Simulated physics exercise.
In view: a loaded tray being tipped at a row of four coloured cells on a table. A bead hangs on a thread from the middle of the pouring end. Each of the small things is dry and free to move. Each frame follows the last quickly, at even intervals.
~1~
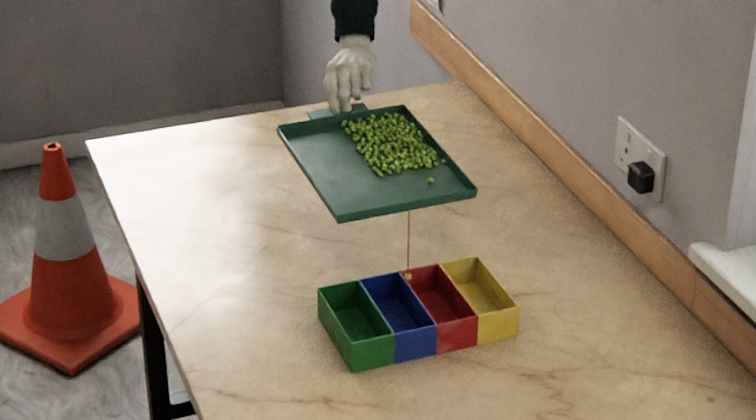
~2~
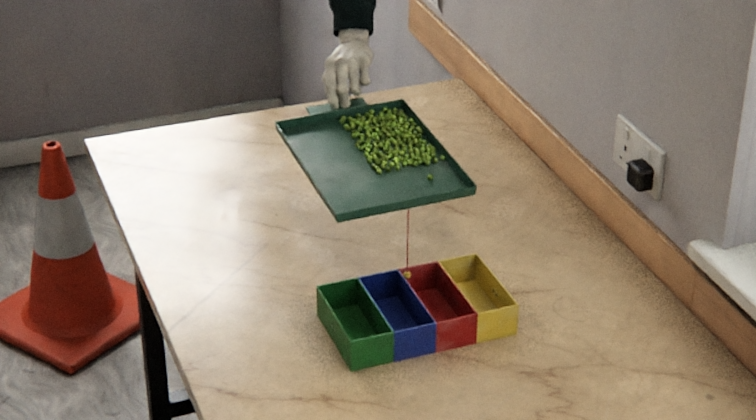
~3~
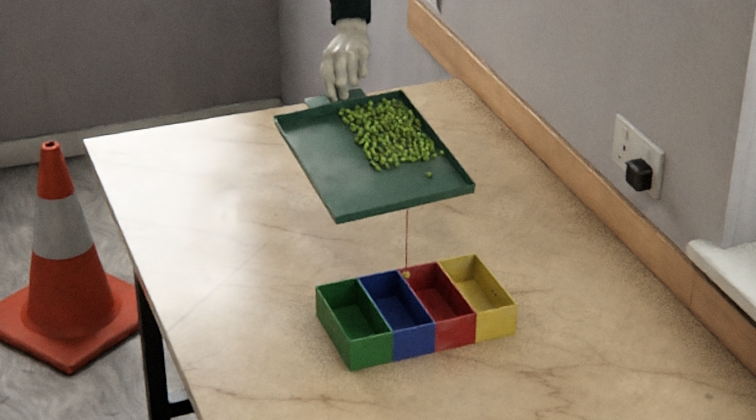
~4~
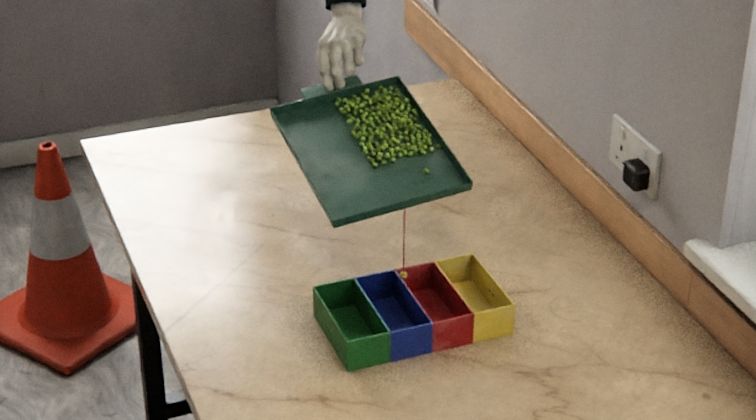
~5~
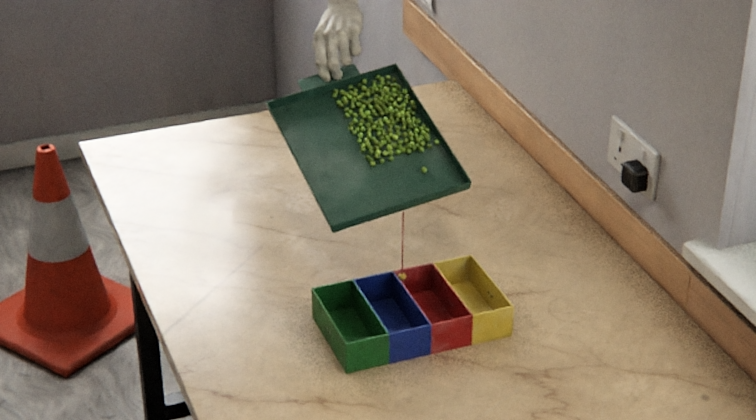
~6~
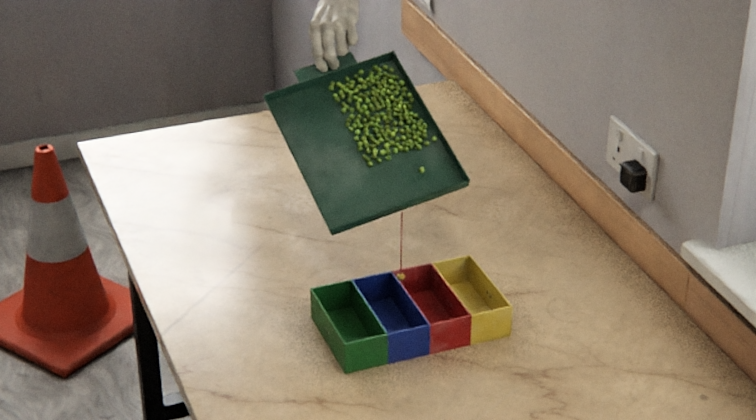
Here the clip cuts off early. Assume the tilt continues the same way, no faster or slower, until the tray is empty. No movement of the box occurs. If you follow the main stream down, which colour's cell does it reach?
It reaches the green cell.
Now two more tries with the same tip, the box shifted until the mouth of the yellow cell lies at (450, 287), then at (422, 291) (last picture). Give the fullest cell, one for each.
Try one goes to that green cell; try two goes to the blue one.
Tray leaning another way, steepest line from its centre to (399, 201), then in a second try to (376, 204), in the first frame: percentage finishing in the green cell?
First case around 10 per cent, second case 50 per cent.
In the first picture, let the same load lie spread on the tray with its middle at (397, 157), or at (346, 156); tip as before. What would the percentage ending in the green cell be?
Around 70 percent the first time, around 90 percent the second.
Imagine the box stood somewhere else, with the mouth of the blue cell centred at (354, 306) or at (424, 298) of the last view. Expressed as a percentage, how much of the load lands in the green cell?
40, then 10 %.
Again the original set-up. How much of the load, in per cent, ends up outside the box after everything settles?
I'd say around 30 per cent.
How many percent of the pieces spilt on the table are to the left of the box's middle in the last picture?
Roughly 100 %.
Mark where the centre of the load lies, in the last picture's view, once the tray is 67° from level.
At about (340, 263).
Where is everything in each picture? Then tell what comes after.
In the first picture, corners of the pouring end (338, 214) and (476, 188), level; middle of the load (393, 144), dried peas; bead on its thread (408, 277); green cell (373, 351); blue cell (415, 341); red cell (457, 332); yellow cell (498, 323).
In the second picture, corners of the pouring end (337, 213) and (475, 186), level; middle of the load (392, 140).
In the third picture, corners of the pouring end (336, 216) and (474, 184), tipped barely, lowest at the left corner; middle of the load (391, 134).
In the fourth picture, corners of the pouring end (334, 220) and (471, 182), tipped a little, lowest at the left corner; middle of the load (388, 125).
In the fifth picture, corners of the pouring end (332, 225) and (469, 181), tipped clearly, lowest at the left corner; middle of the load (385, 119).
In the sixth picture, corners of the pouring end (331, 228) and (468, 179), tipped clearly, lowest at the left corner; middle of the load (382, 114), the larger part on the move; green cell (366, 351); blue cell (409, 341); red cell (450, 332); yellow cell (491, 323).
Just after the last frame, tray tipped steeply; roughly half on the tray; about a tenth in the green cell; just a few in the blue cell; roughly half falling or outside the box.
A moment on, tray tipped past a quarter turn; about a tenth on the tray; roughly half in the green cell; just a few in the blue cell; roughly a third falling or outside the box.
Further on, tray tipped past a quarter turn; roughly two thirds in the green cell; just a few in the blue cell; roughly a third falling or outside the box.
When it is over, tray tipped past a quarter turn; roughly two thirds in the green cell; just a few in the blue cell; not one in the red cell; not one in the yellow cell; roughly a third outside the box.
